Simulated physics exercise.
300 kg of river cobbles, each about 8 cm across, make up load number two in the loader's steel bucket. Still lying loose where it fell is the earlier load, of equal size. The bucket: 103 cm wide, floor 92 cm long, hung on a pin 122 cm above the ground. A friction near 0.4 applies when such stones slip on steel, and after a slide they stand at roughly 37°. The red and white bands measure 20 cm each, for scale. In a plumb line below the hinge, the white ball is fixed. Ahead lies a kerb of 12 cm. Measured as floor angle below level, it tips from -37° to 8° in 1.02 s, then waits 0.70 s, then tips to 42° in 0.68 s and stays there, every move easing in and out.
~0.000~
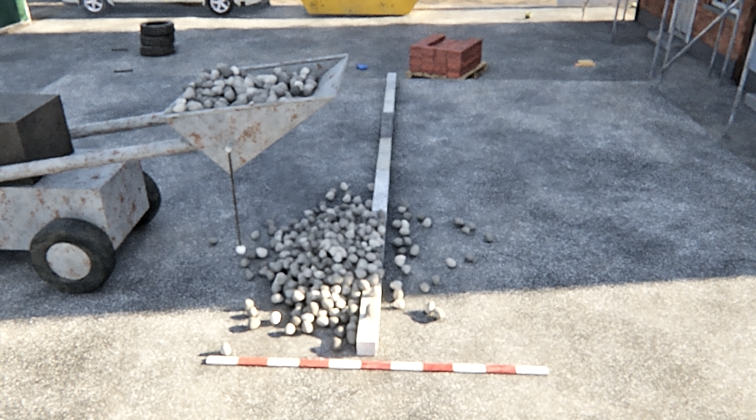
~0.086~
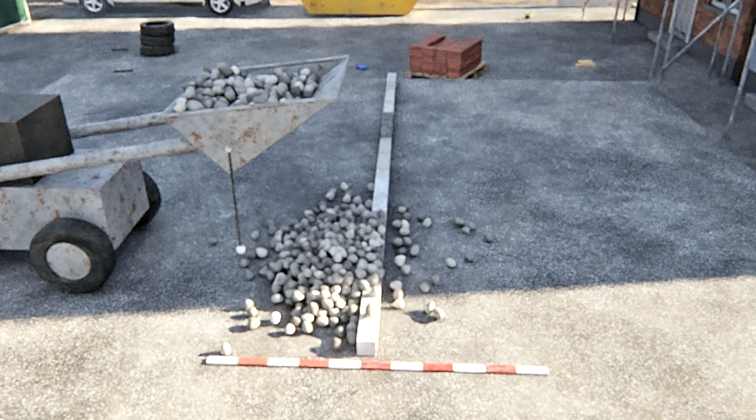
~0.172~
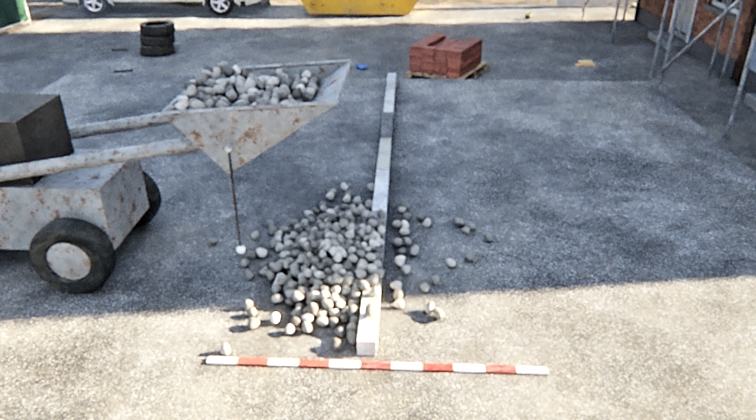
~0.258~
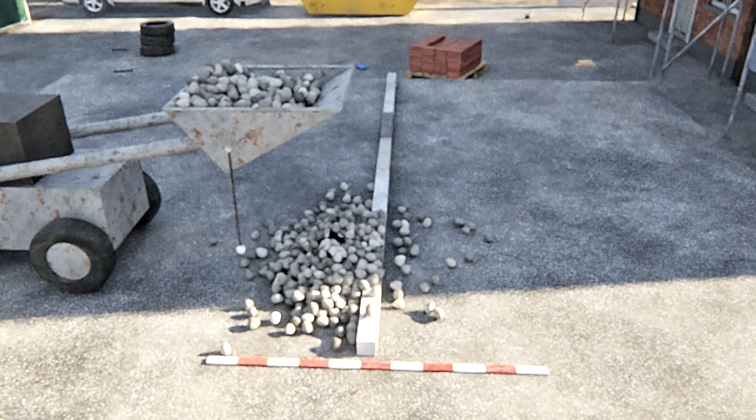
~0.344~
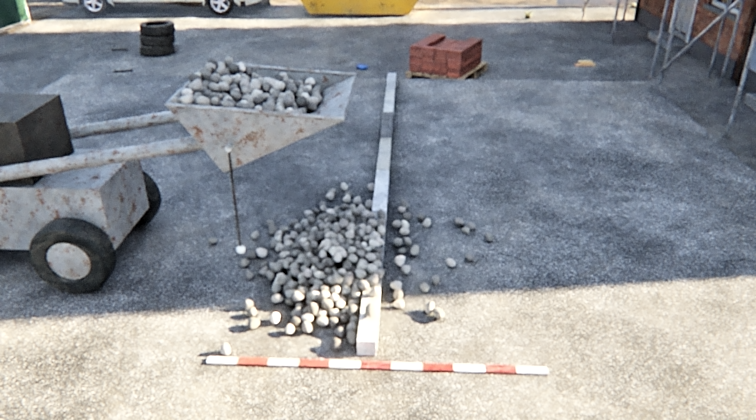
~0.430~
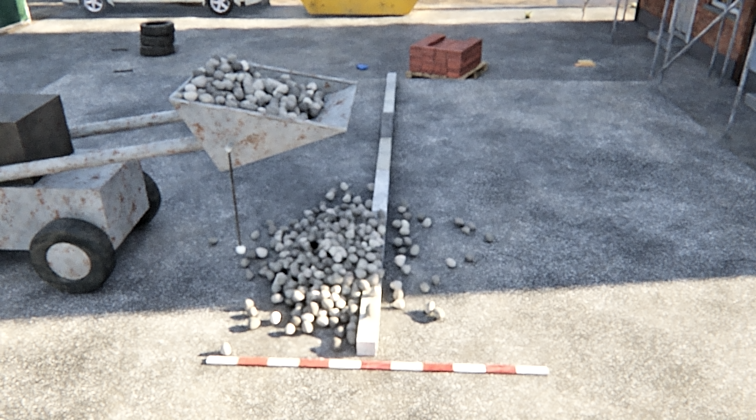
Paved yard with a loader's steel bucket of grey stones slowly tilting its lip downward above a loose pile beside a kerb.
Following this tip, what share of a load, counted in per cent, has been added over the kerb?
53 per cent, roughly.
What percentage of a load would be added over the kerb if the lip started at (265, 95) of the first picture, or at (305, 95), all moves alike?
The first position would add some 0 per cent, the second some 20.
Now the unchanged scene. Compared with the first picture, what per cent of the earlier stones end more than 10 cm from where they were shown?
The answer is about 10 per cent.
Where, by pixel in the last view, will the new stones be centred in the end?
Centre at roughly (384, 251).
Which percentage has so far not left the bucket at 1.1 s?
Around 100 in a hundred.
After 0.8 s the floor is at 1°; in per cent of one load, 100 in the bucket, 94 on this side of the kerb, 6 over the kerb; the foremost stones are at (461, 251).
After 1.1 s the floor is at 8°; in per cent of one load, 100 in the bucket, 94 on this side of the kerb, 6 over the kerb; the foremost stones are at (461, 251).
After 2.8 s the floor is at 42°; in per cent of one load, 4 in the bucket, 161 on this side of the kerb, 36 over the kerb; the foremost stones are at (474, 243).
After 5.3 s the floor is at 42°; in per cent of one load, 0 in the bucket, 141 on this side of the kerb, 59 over the kerb; the foremost stones are at (544, 266). Net gain over the kerb, 53.
